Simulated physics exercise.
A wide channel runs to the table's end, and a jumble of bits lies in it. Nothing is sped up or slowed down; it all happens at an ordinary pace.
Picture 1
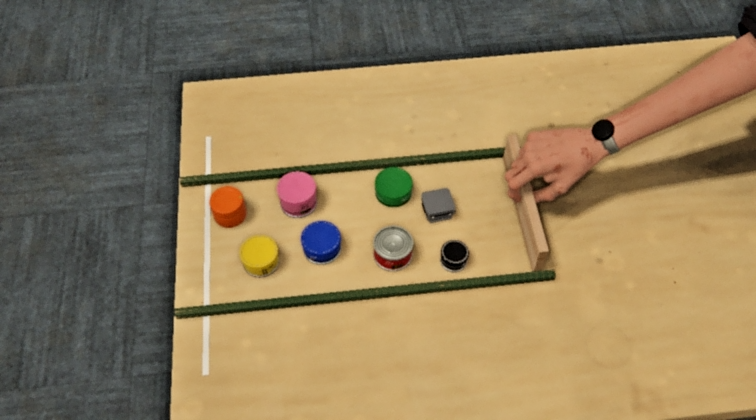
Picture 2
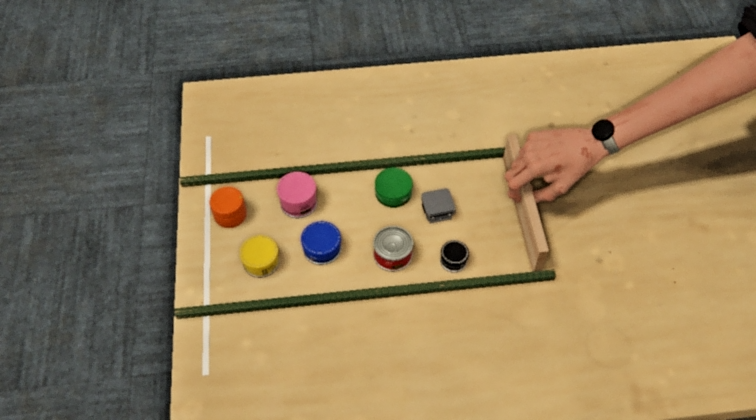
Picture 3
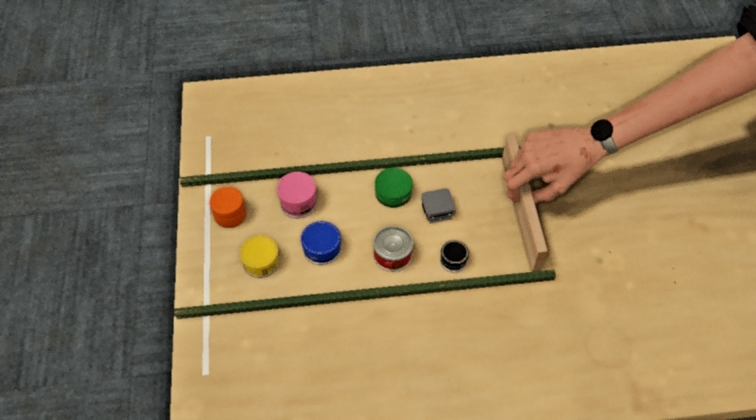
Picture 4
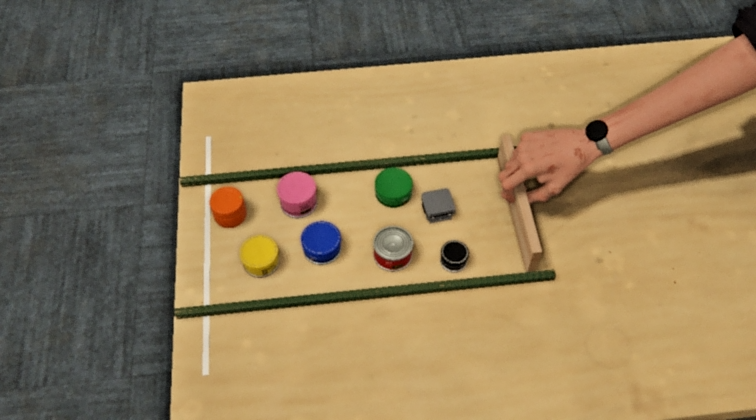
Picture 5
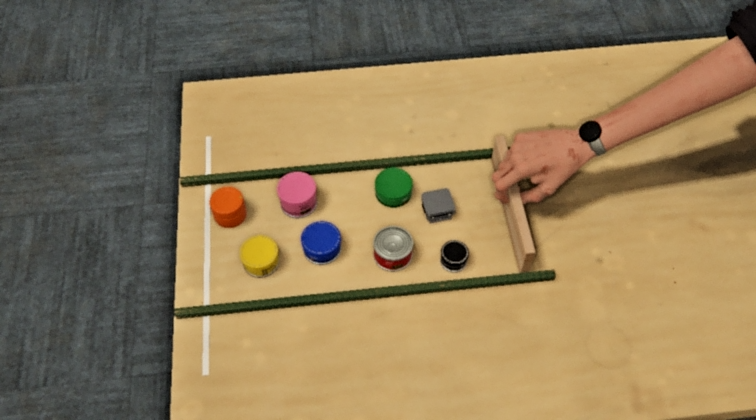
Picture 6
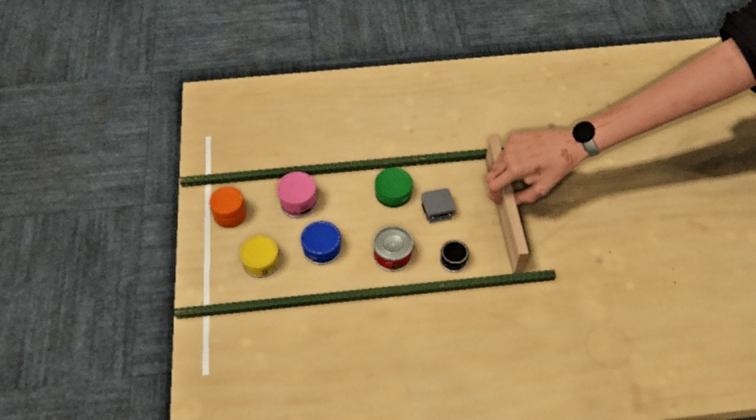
A hand with a dark watch grips an upright wooden board at the right of a channel between two green strips on a pale table, seen from above. Orange and yellow containers sit near a white line at left, then pink, blue, green, silver-topped red, grey and black objects. The hand holds still, then slides the board slightly left, while the objects and view stay still.
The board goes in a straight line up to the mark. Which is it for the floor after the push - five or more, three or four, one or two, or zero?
For the floor it is three or four.
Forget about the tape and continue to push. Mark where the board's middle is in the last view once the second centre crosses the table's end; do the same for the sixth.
At the first moment about (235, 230), at the next about (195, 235).
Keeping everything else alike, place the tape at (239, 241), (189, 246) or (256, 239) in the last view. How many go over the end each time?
1, 8, 1.
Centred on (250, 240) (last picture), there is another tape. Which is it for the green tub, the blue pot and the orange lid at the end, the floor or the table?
Okay, the green tub sits tight, the blue pot sits tight, and the orange lid plunges.
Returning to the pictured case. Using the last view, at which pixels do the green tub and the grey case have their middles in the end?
I'd put one at around (188, 198) and the other at around (192, 232).
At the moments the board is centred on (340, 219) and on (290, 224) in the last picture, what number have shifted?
At that stage 7; at the next, 8.
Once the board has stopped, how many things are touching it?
4.
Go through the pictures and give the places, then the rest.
The first picture shows orange lid (228, 207); yellow tin (260, 257); pink tin (298, 195); board (524, 202); tape (207, 244).
The second picture shows yellow tin (260, 257); board (524, 202).
The third picture shows pink tin (298, 195); green tub (394, 188).
The fourth picture shows orange lid (228, 207); black pot (454, 257).
The fifth picture shows yellow tin (260, 257); red pot (393, 249).
The sixth picture shows orange lid (228, 207); yellow tin (260, 257); pink tin (298, 195); board (506, 203); tape (207, 244).
Soon after, none off yet; orange lid at rest near (228, 207); yellow tin at rest near (260, 257); pink tin at rest near (298, 195).
In the end, the number that fall off is three or four; gone, blue pot, pink tin, yellow tin and orange lid.
